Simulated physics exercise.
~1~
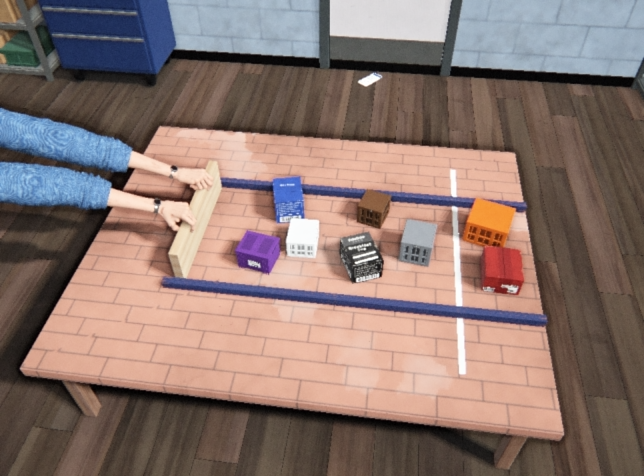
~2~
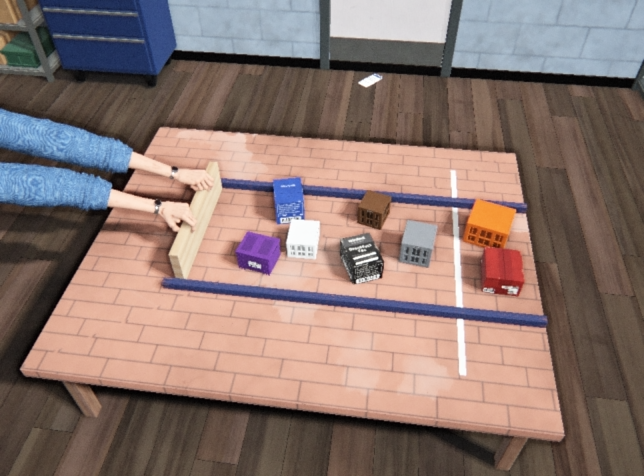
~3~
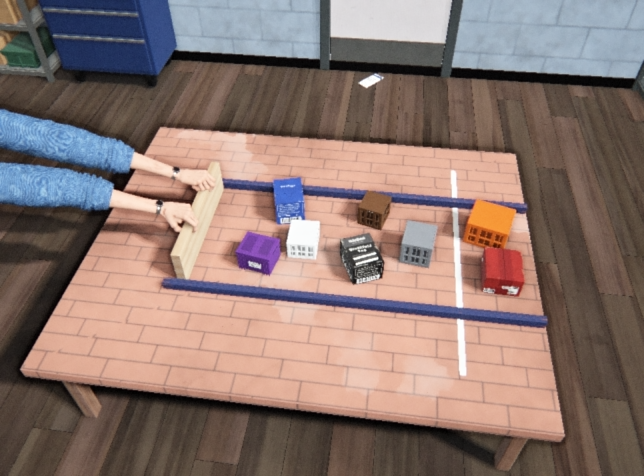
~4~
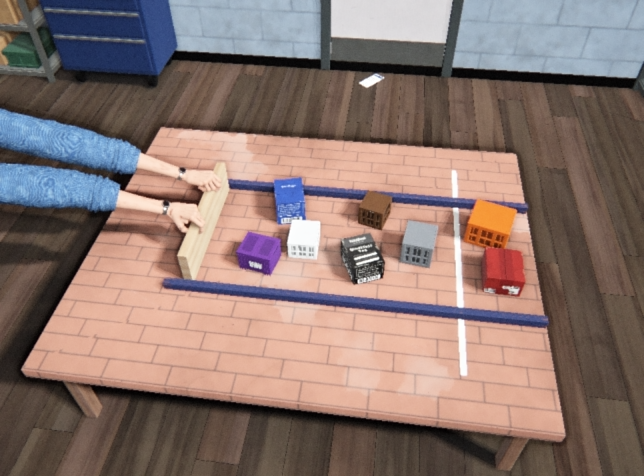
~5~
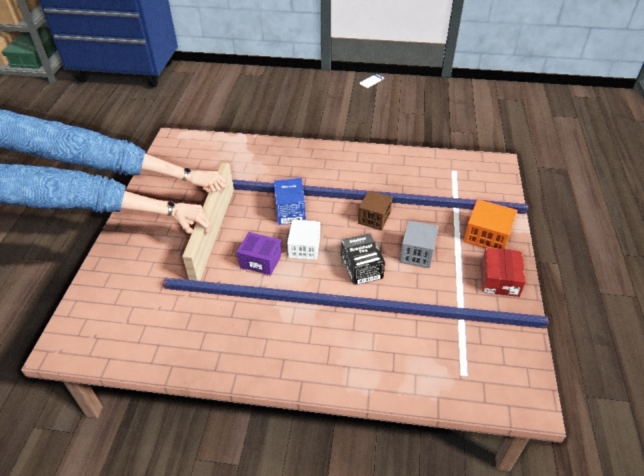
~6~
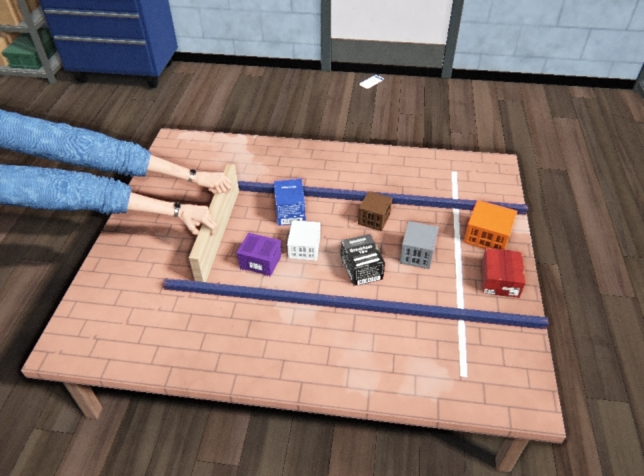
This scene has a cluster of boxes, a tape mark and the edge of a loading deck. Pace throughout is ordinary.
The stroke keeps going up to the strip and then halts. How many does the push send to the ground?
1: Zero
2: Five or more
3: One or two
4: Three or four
One or two.
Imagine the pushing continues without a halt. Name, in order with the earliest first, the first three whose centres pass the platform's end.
Going earliest first, it would be the red parcel, after it the orange crate, and finally the black box.
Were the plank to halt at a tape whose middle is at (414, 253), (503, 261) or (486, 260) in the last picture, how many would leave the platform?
The counts: 0, 5 and 3.
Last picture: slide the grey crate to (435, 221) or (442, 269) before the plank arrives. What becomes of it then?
At the first spot it remains, and at the second it tips off.
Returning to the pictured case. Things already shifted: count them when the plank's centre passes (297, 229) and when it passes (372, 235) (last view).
So far 3, and 6 at the second.
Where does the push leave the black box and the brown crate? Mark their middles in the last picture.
First: About (515, 281); second: About (501, 221).
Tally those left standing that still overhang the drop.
I get 0.
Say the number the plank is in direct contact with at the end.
It touches 3.
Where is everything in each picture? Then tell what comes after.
The first frame shows red parcel (501, 270); orange crate (489, 225); grey crate (418, 243); plank (198, 218); tape (457, 255).
The second frame shows orange crate (489, 226); brown crate (374, 210).
The third frame shows grey crate (418, 244); plank (200, 219).
The fourth frame shows red parcel (502, 271); black box (362, 259).
The fifth frame shows orange crate (490, 226); purple tote (260, 254).
The sixth frame shows red parcel (502, 273); orange crate (490, 227); grey crate (419, 245); plank (216, 221); tape (458, 257).
A little later, none off yet; red parcel at rest near (502, 273); orange crate at rest near (490, 227); grey crate at rest near (419, 245).
Next, none off yet; red parcel at rest near (502, 273); orange crate at rest near (490, 227); grey crate shifted about its own width near (450, 243).
When it is over, the number that fall off is one or two; down, orange crate and red parcel.
